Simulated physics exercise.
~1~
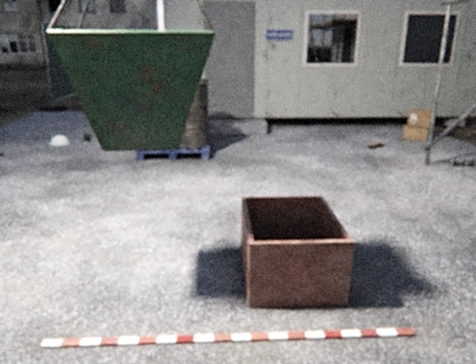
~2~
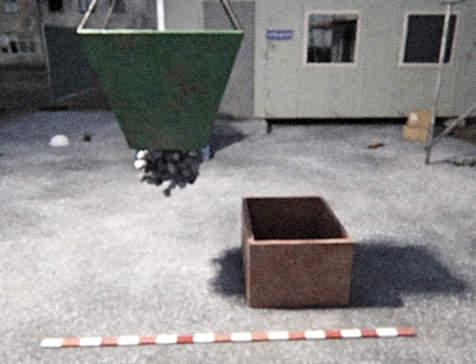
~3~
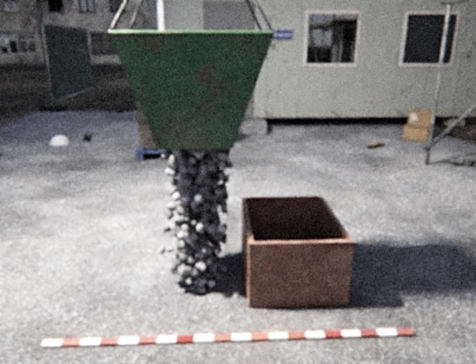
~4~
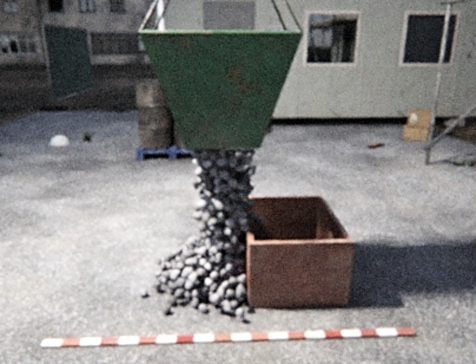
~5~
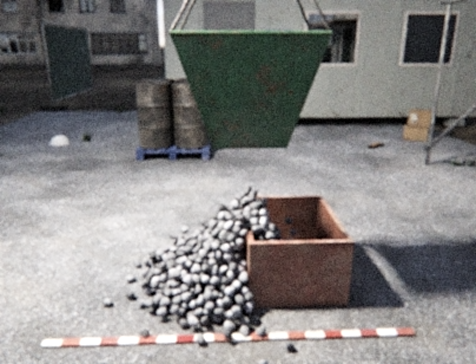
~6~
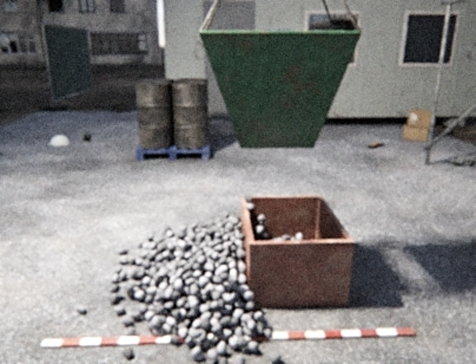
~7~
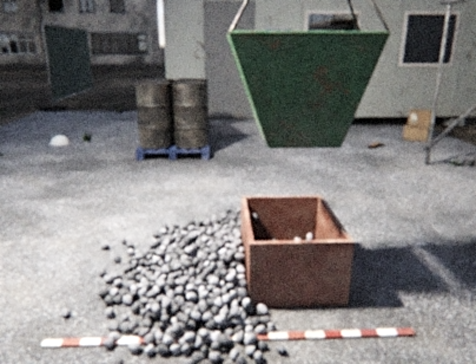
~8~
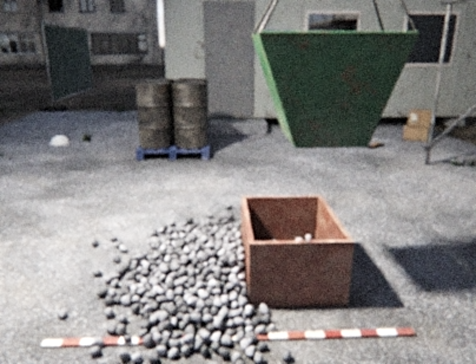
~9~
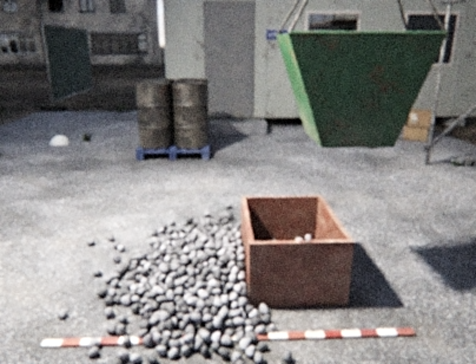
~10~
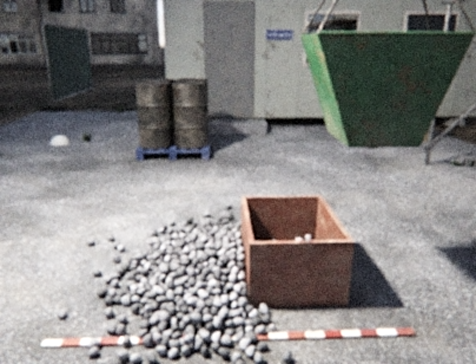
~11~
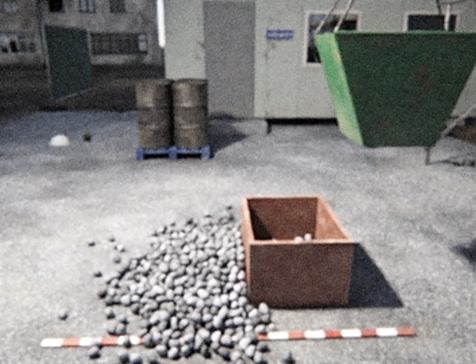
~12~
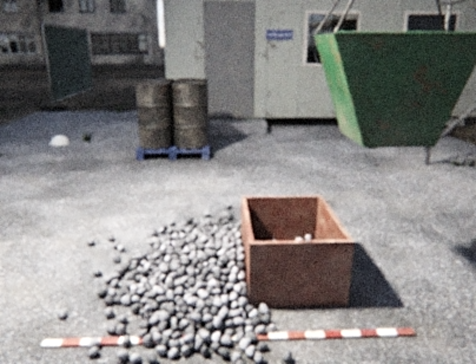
The video shows a green skip moving right across a yard while grey stones pour from its base, piling up mostly left of a rusty open bin, with only a few landing inside. The emptied skip continues right and stops, leaving the heap spread over a red and white striped staff.
